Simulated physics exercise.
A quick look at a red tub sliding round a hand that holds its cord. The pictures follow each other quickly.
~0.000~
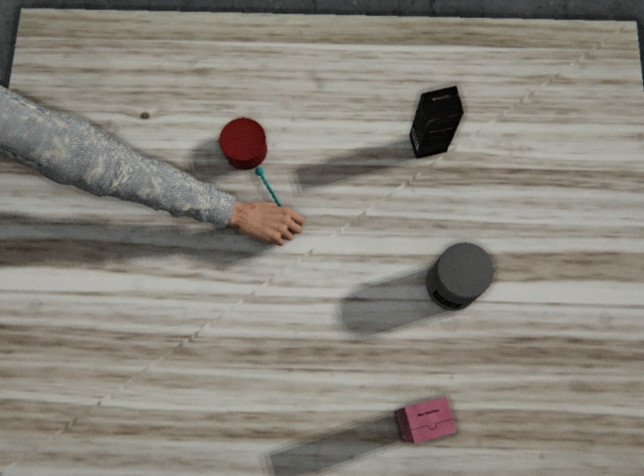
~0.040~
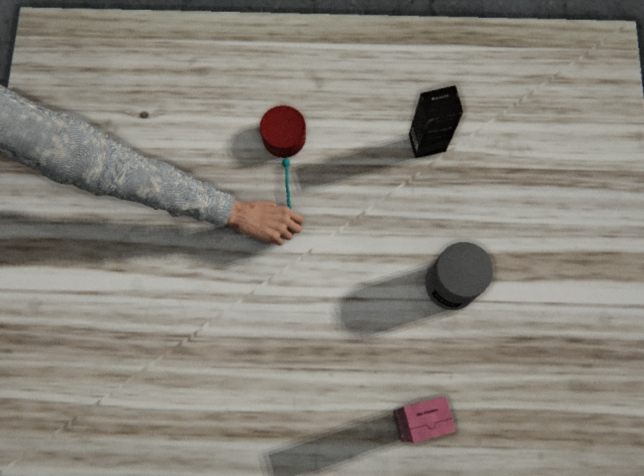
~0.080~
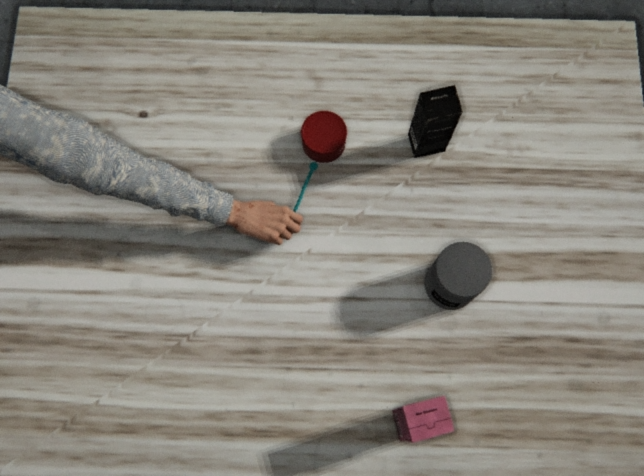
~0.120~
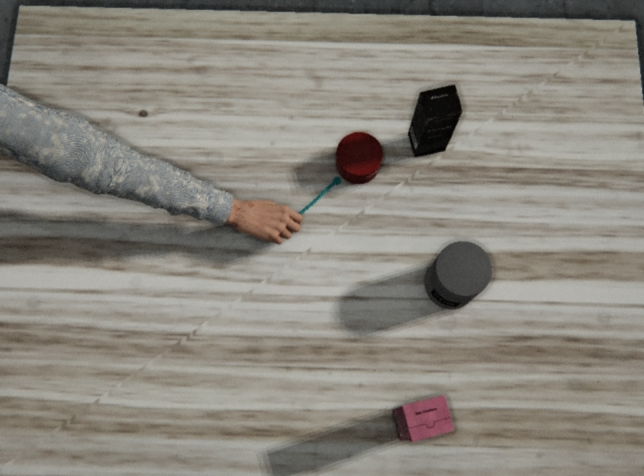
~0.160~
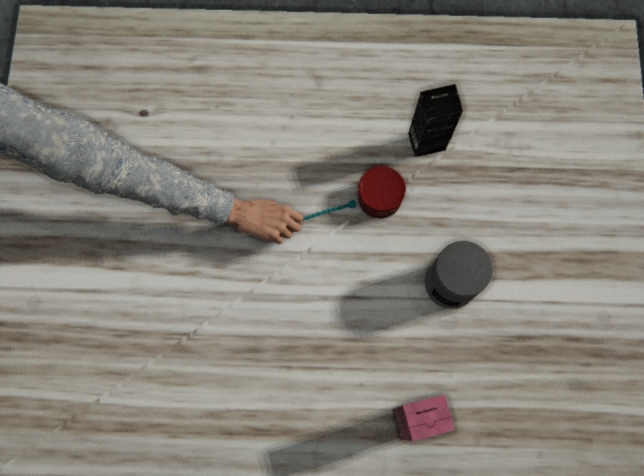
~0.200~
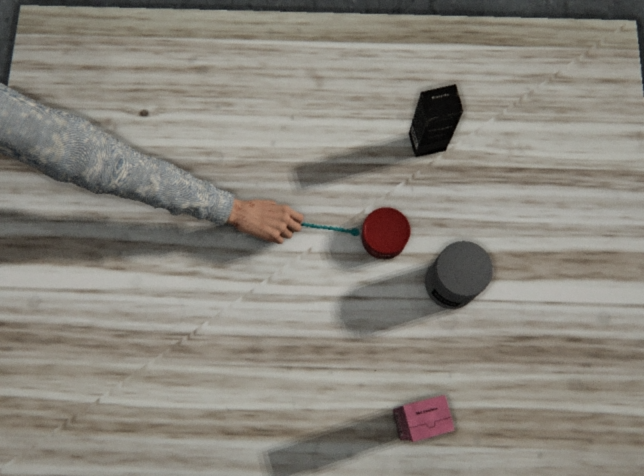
The footage shows a hand in a patterned sleeve holding a teal cord as a red tub slides clockwise around it, passing below the black carton and moving down beside the grey canister, while a pink carton stays still.
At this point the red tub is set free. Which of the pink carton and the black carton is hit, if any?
In the end the pink carton escapes it and the black carton stays untouched.
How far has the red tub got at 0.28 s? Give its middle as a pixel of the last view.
At about (361, 313).
After 0.28 s, tub near (361, 313).
After 0.40 s, tub near (329, 412).
At rest, tub off the table. The pink carton stays untouched and the black carton remains clear.
